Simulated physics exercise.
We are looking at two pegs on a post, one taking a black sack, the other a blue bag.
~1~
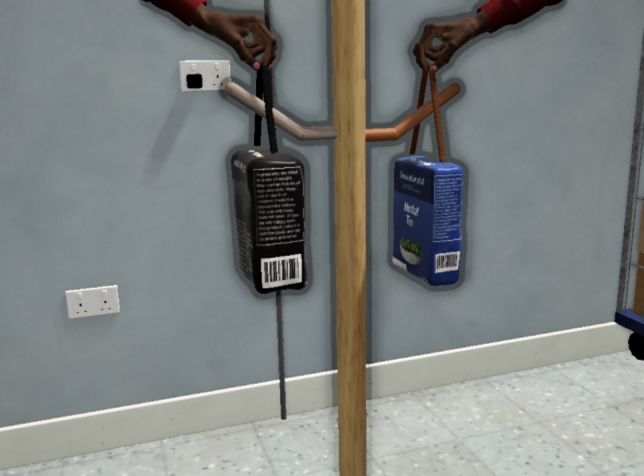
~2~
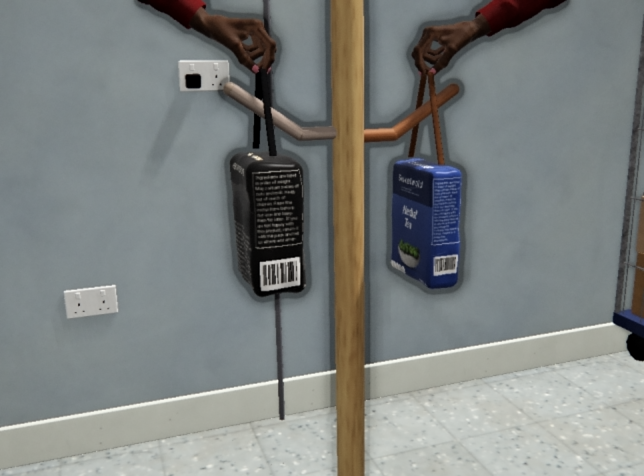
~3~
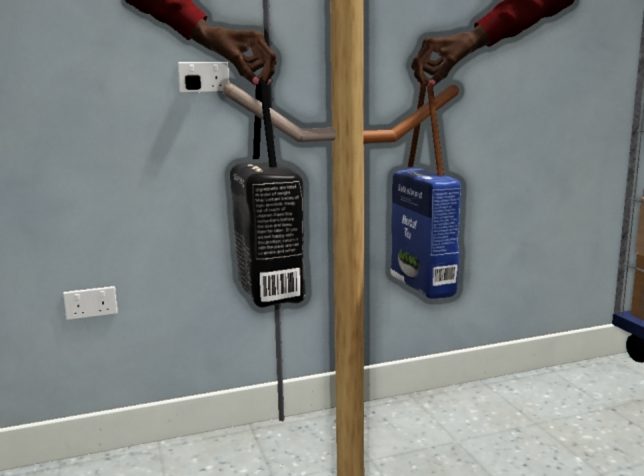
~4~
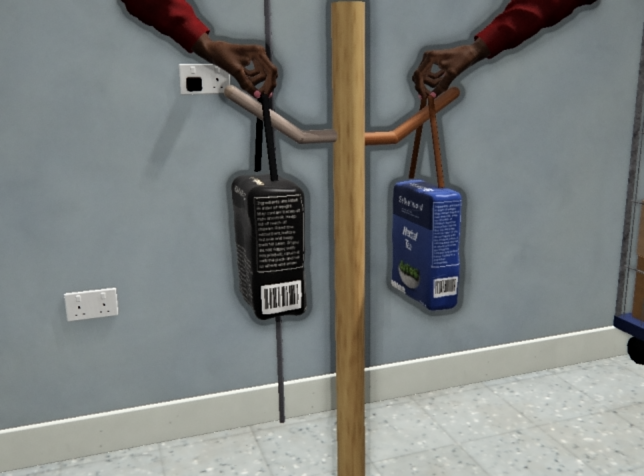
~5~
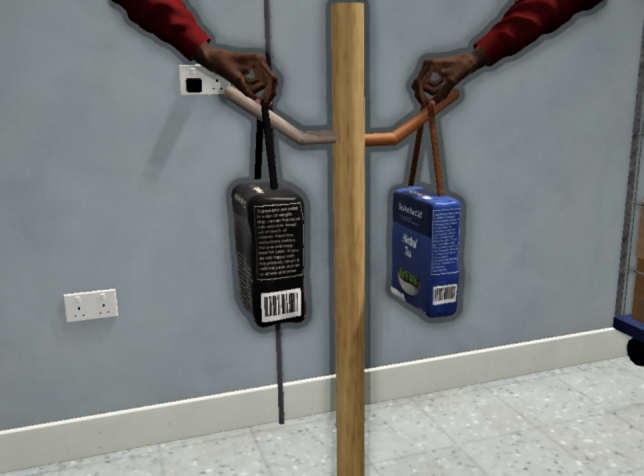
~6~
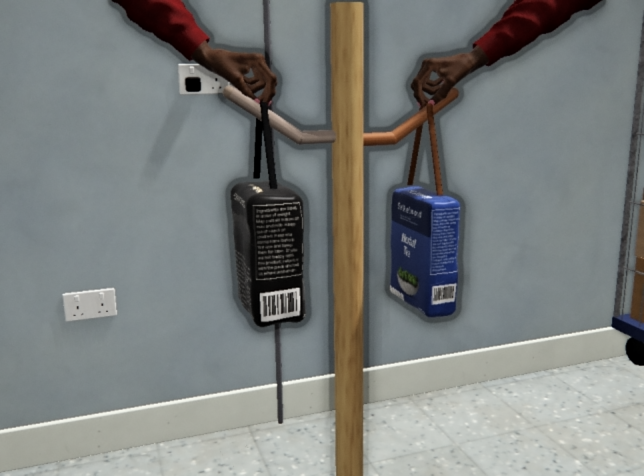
At a post with two pegs, two hands lower a black sack and blue bag slightly.
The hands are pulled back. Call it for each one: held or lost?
Black sack - held, blue bag - held.
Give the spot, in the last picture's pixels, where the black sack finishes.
In the last picture it's close to (302, 274).
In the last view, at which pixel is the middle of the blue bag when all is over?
(399, 276).
Then, 0.28 s past the final frame, black sack on its peg near (294, 265); blue bag on its peg near (417, 264).
Then, 0.74 s past the final frame, black sack on its peg near (363, 261); blue bag on its peg near (372, 278).
Then, 1.16 s past the final frame, black sack on its peg near (308, 272); blue bag on its peg near (393, 278).
When it is over, black sack on its peg near (302, 274); blue bag on its peg near (399, 276). The black sack remains on its peg and the blue bag stays hanging.
